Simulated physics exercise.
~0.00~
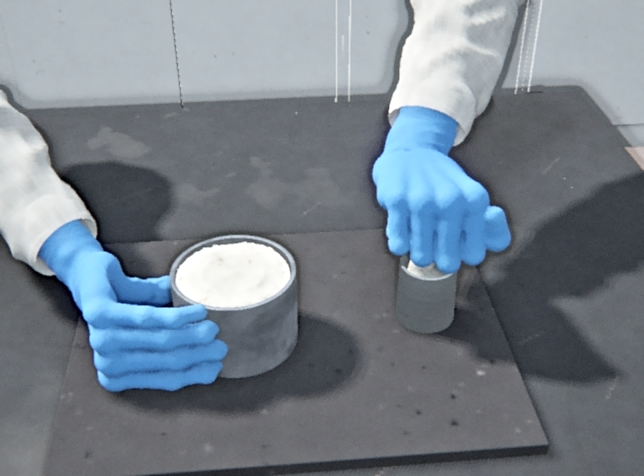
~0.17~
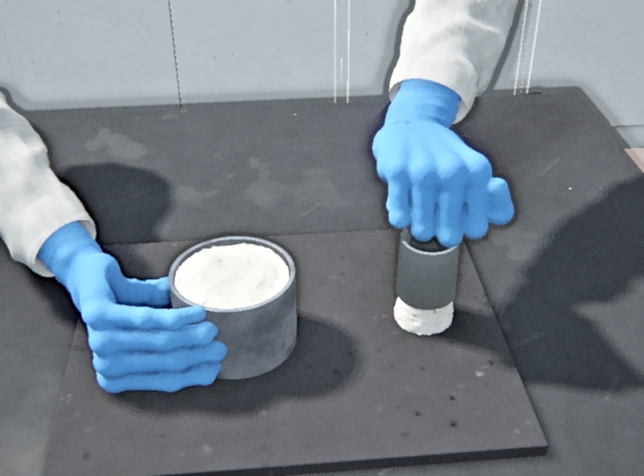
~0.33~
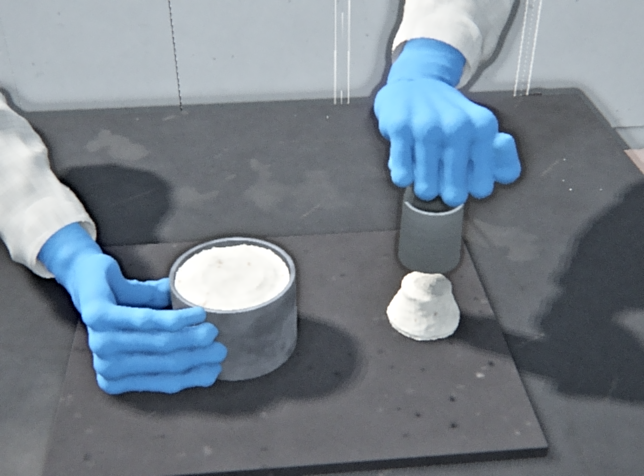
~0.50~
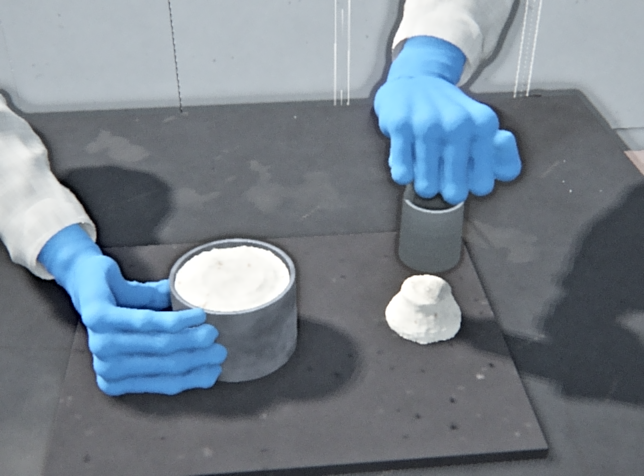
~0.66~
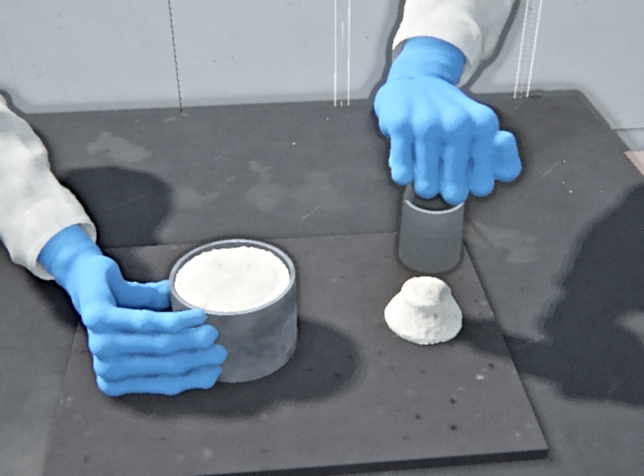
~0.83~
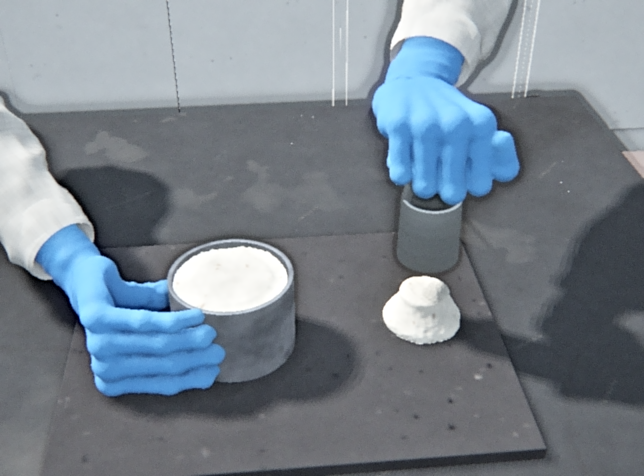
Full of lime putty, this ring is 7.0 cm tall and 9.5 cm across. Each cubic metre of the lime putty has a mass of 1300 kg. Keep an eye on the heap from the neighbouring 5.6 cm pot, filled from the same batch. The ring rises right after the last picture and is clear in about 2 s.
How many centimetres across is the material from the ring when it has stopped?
It ends up roughly 15.2 centimetres across.
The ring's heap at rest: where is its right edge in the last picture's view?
Roughly at pixel (324, 344).
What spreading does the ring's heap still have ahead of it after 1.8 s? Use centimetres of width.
Near 0.5 centimetres.
By 1.3 s, the ring is up 1.5 cm; the lime putty has come down 0.2 cm to 6.8 cm and is 10 cm wide.
By 1.8 s, the ring is up 4.2 cm; the lime putty has come down 2.3 cm to 4.7 cm and is 15 cm wide.
By 2.3 s, the ring is up 6.9 cm; the lime putty has come down 2.6 cm to 4.4 cm and is 15 cm wide.
By 2.9 s, the ring is clear; the lime putty has come down 2.7 cm to 4.3 cm and is 15 cm wide.
By 3.2 s, at rest, the ring is clear; the lime putty has come down 2.7 cm to 4.3 cm and is 15 cm wide.
